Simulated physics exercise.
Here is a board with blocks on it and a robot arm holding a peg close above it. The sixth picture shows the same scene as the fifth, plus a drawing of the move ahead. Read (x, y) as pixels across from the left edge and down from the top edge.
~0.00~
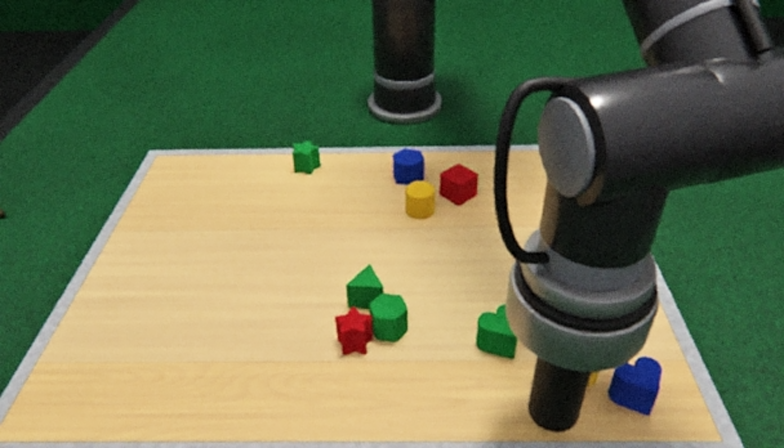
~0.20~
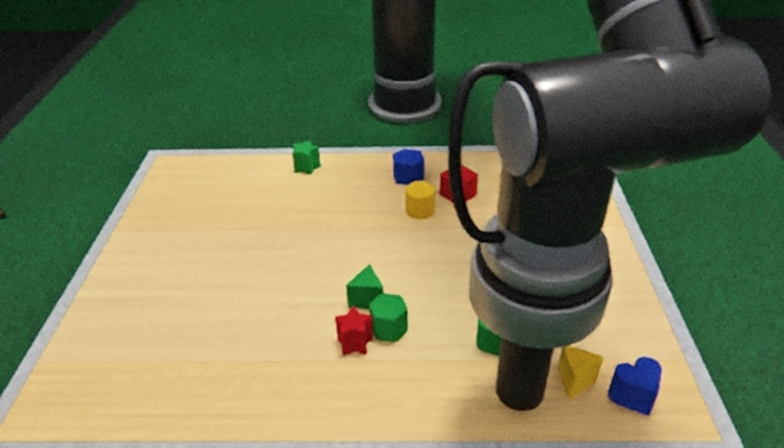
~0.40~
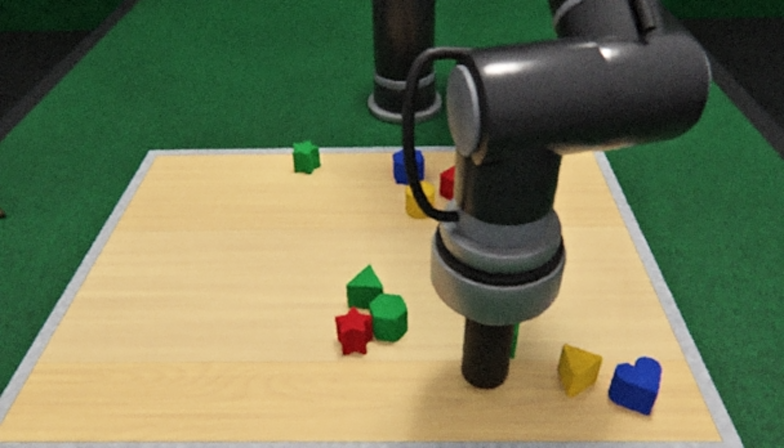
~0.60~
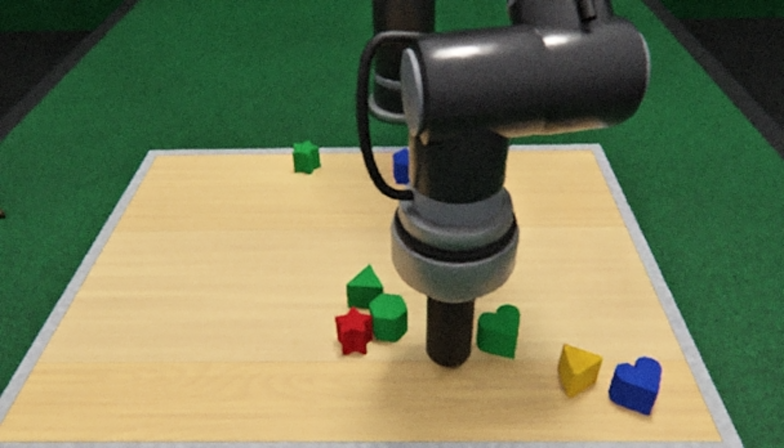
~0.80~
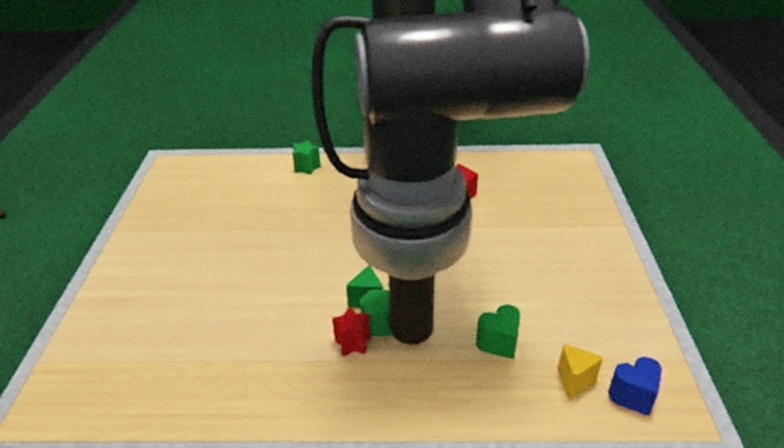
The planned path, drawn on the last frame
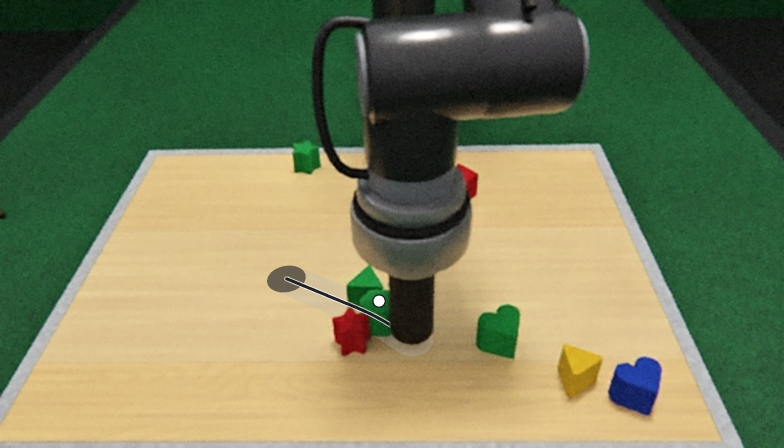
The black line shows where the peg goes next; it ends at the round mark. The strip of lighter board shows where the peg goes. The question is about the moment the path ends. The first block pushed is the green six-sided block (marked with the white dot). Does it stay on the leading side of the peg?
It is still ahead of the peg.
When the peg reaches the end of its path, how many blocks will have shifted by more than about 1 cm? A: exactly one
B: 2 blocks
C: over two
Letter B.
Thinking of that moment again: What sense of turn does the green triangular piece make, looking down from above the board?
I'd predict that, seen from above, the green triangular piece rotates clockwise.
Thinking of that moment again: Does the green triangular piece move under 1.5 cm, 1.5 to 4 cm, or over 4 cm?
Range: 1.5 to 4 cm.
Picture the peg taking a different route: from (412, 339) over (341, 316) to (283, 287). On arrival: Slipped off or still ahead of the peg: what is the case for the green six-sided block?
Before the peg.
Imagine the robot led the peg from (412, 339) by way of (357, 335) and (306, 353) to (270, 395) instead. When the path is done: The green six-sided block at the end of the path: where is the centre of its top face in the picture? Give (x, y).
The middle of its upper face should be somewhere near (325, 286).
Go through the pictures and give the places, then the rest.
Peg's lower end (553, 411); red star-shaped block (353, 320); green triangular piece (366, 278); green six-sided block (388, 306), in the first frame.
Peg (519, 391); blocks still, in the second frame.
Peg (484, 371); blocks still, in the third frame.
Peg (448, 350); blocks still, in the fourth frame.
Peg (412, 328); red star-shaped block (351, 320); green triangular piece (366, 278); green six-sided block (379, 301), in the fifth frame.
Drawn move, from (412, 339) over (371, 314) and (327, 296) to (286, 279); the dot is on the green six-sided block.
On the path given first. One third of the way, peg (369, 303); green triangular piece (358, 263), turned 15° clockwise; green six-sided block (335, 280).
Two thirds of the way, peg (325, 285); green triangular piece (356, 259), turned 25° clockwise; green six-sided block (292, 264), turned 15° anticlockwise.
At the end, peg (285, 268); red star-shaped block still; green triangular piece (356, 259), turned 25° clockwise; green six-sided block (253, 247), turned 15° anticlockwise.
